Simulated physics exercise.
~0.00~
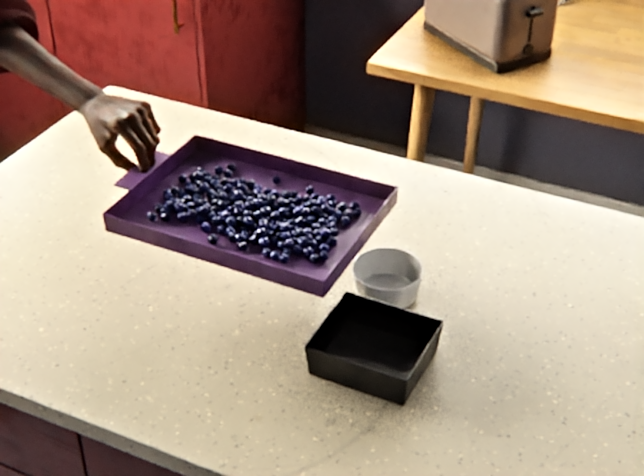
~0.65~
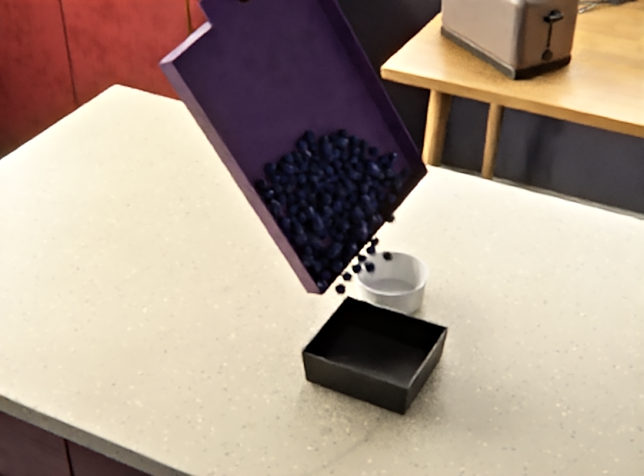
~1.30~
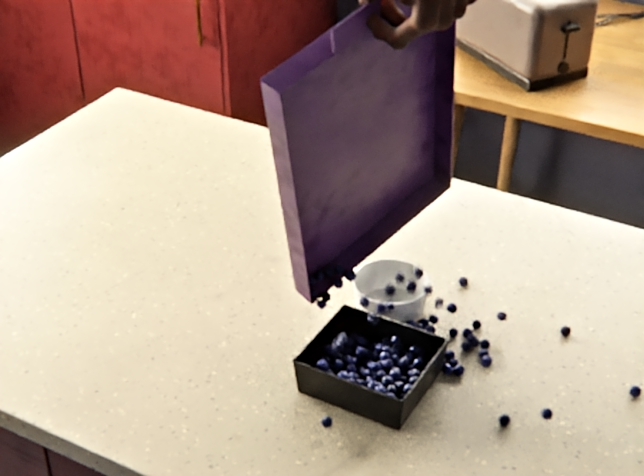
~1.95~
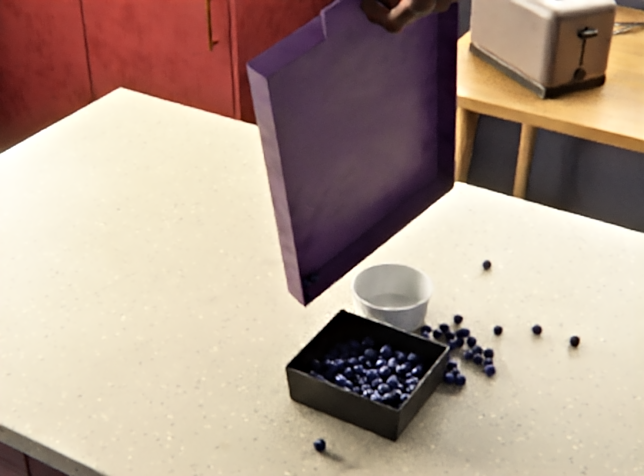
A dark-skinned hand holds the handle of a shallow purple tray of blueberries at the left of a pale speckled counter, seen from above at an angle in a kitchen with red cabinets and a toaster on a wooden table behind. A square black tin and a small white dish stand near the middle. The tray lifts and tips steeply rightward, and the berries slide to its lower corner and begin dropping. It tilts past upright, pouring most into the tin while others bounce and scatter across the counter. Finally the emptied tray hangs above, with most berries in the tin and strays lying mainly to its right.
